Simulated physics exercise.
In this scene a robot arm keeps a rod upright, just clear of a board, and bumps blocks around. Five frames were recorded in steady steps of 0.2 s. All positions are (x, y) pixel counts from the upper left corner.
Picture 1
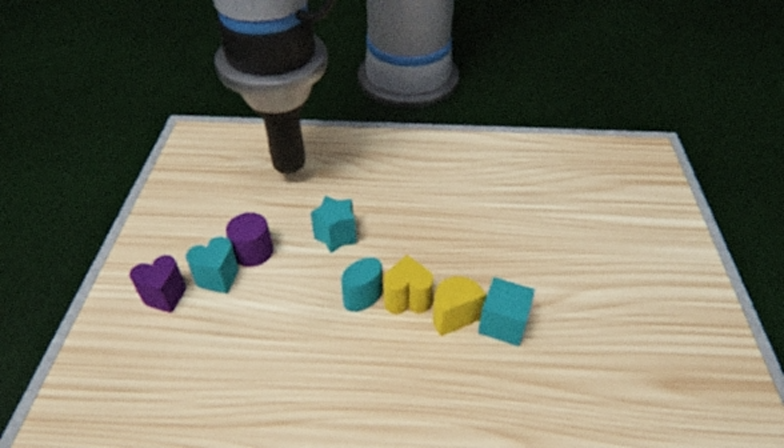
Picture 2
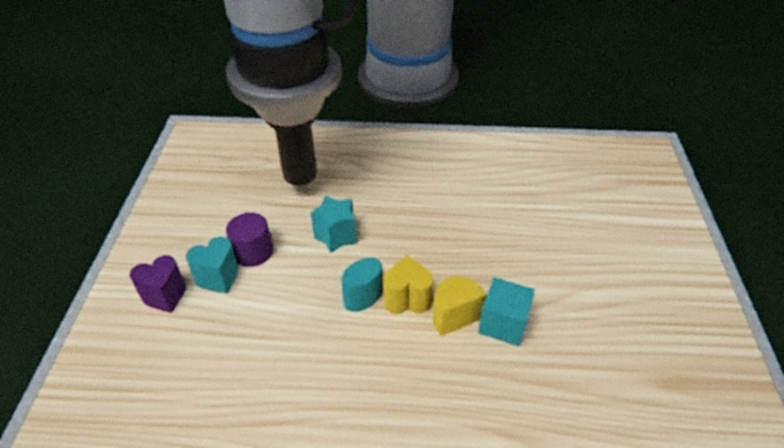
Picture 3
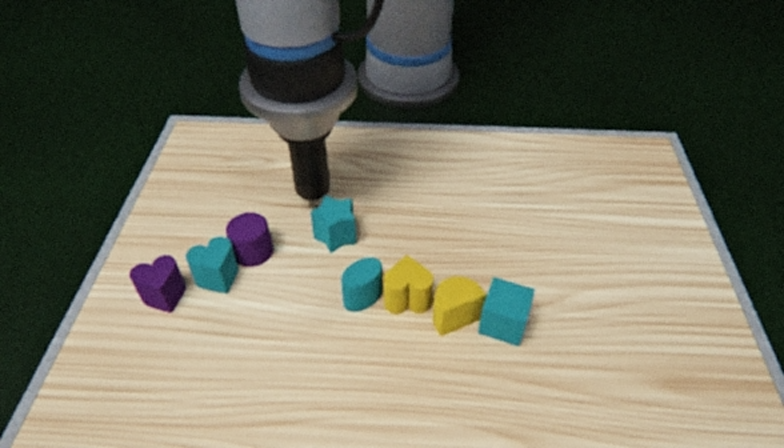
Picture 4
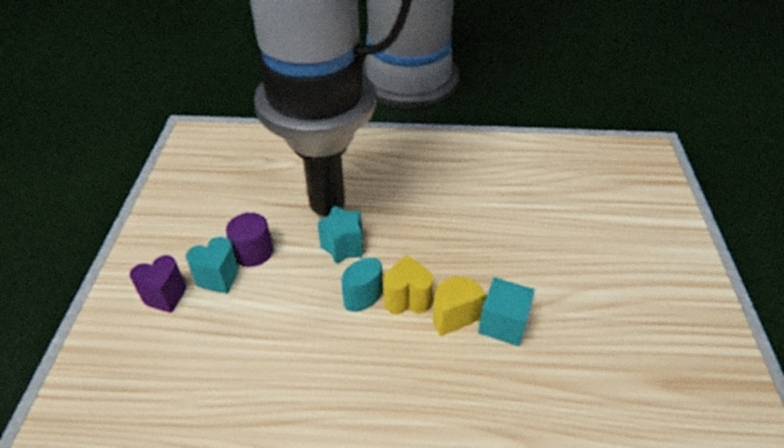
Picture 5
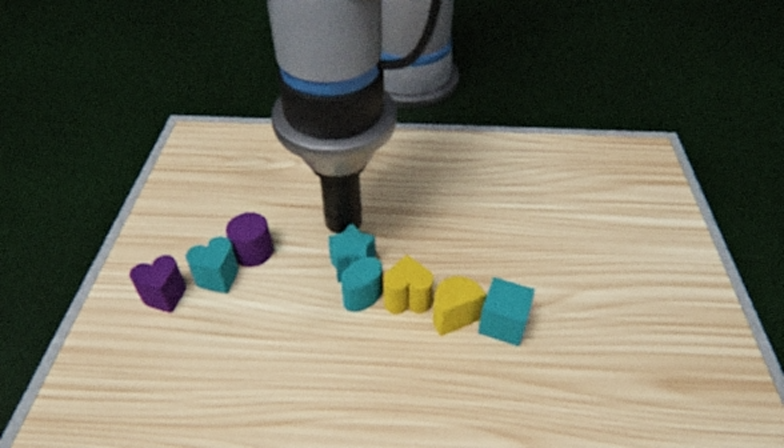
A robot arm with a dark rod moves down and rightward over a pale wooden board against a dark background, seen from above at a fixed angle. Purple and turquoise blocks sit at left, a turquoise star near the middle, and turquoise and yellow blocks in a row right of centre. The rod reaches the star and pushes it toward the turquoise oval, while the other blocks stay still.
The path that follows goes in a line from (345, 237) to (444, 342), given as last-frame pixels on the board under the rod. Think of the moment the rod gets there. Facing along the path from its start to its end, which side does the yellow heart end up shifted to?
It shifts rightward.
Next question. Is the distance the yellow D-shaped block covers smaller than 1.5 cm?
Short answer: No.
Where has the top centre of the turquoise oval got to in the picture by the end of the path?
Its top face will be centred at roughly (338, 316).
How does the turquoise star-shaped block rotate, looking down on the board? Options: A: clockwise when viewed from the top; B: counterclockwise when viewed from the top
My pick is A.
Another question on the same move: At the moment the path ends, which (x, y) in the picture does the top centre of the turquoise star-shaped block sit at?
Pixel (383, 305).
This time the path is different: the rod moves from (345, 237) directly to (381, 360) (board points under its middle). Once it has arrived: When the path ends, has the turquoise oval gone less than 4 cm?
No, that is not what happens.
On the path given first. One third of the way, rod (376, 254); turquoise star-shaped block (371, 274), turned 35° clockwise; turquoise oval (354, 303), turned 55° clockwise; yellow heart (415, 284), turned 25° anticlockwise; yellow D-shaped block (461, 292).
Two thirds of the way, rod (409, 289); turquoise star-shaped block (380, 300), turned 85° clockwise; turquoise oval (339, 316), turned 85° clockwise; yellow heart (428, 311), turned 45° anticlockwise; yellow D-shaped block (473, 300), turned 40° anticlockwise.
At the end, rod (445, 328); turquoise star-shaped block (383, 305), turned 100° clockwise; turquoise oval (338, 316), turned 85° clockwise; yellow heart (454, 354), turned 40° anticlockwise; yellow D-shaped block (489, 312), turned 60° anticlockwise.
